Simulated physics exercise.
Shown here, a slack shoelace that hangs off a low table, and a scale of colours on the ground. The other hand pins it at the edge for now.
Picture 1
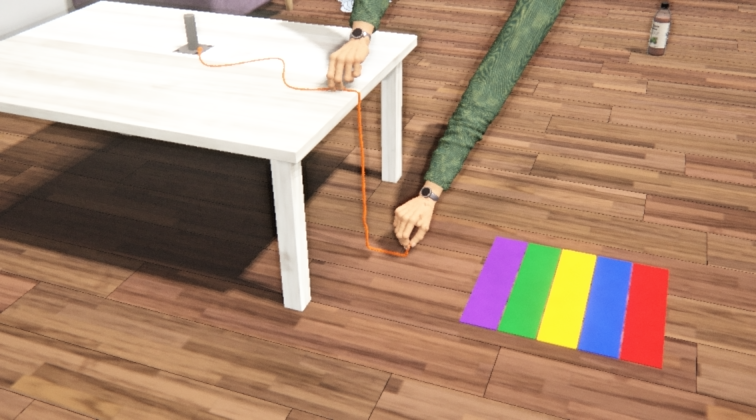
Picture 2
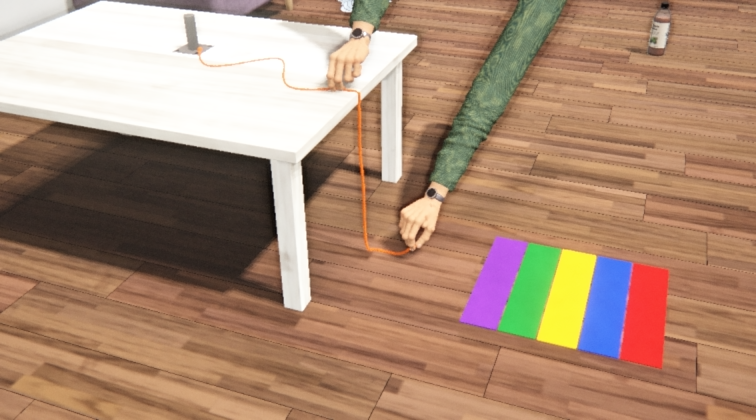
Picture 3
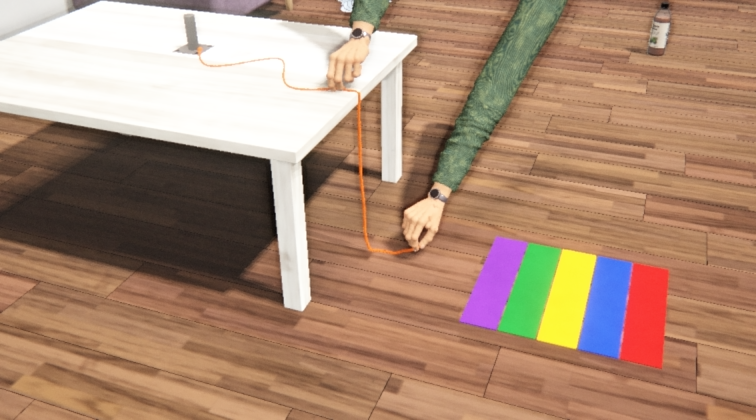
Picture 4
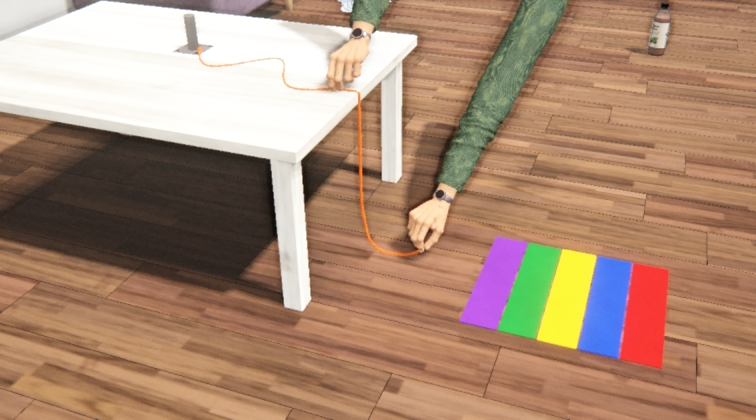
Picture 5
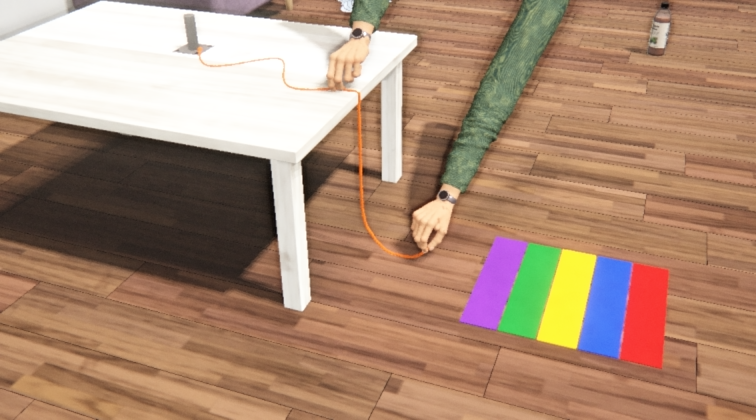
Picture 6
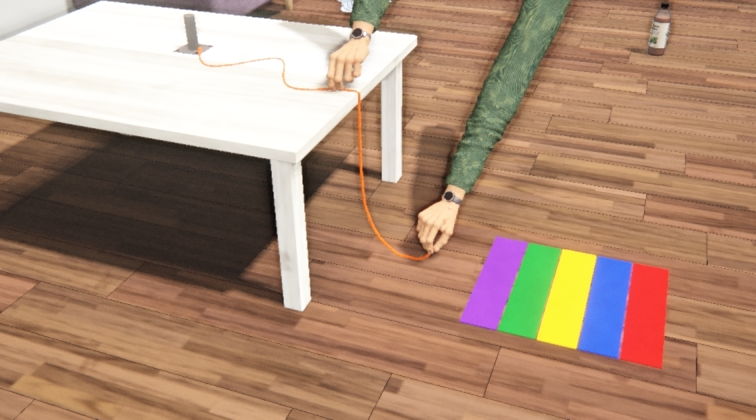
A room with a wood-plank floor is seen from above at an angle, the view staying still. An orange shoelace runs across a low white table at left, pinned at the edge by one hand, and hangs beside strips of purple, green, yellow, blue and red. A second hand, in a green patterned sleeve, draws the lower end slightly rightward near the floor, and the hanging part bends into a rounder curve.
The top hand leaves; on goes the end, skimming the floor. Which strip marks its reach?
The end stops over the blue strip.
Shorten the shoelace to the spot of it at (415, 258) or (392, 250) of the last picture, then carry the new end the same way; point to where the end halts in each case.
Near (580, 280) and (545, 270).
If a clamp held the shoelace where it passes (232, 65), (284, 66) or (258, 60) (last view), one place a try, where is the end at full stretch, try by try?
Near (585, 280), (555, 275) and (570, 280).
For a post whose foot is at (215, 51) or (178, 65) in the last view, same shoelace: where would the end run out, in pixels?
About (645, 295) and (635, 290).
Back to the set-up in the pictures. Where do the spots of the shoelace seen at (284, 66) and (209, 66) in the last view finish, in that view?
About (316, 76), and the other about (240, 58).
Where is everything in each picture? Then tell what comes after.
End (409, 245); purple (484, 308); green (522, 317); yellow (561, 325); blue (601, 334); red (643, 344), in the first frame.
End (415, 246); shoelace through (201, 61) (266, 59) (284, 81) (353, 92) (361, 166) (365, 234), in the second frame.
End (418, 247), in the third frame.
End (424, 248); shoelace through (201, 61) (266, 59) (284, 81) (353, 92) (360, 166) (368, 234), in the fourth frame.
End (427, 249), in the fifth frame.
End (433, 250); shoelace through (201, 61) (266, 59) (284, 81) (353, 92) (361, 166) (377, 233), in the sixth frame.
Soon after, end near (552, 274); over green.
After that, end near (589, 282); over yellow.
At the stop, end near (612, 286); over blue. It gets as far as the blue strip.
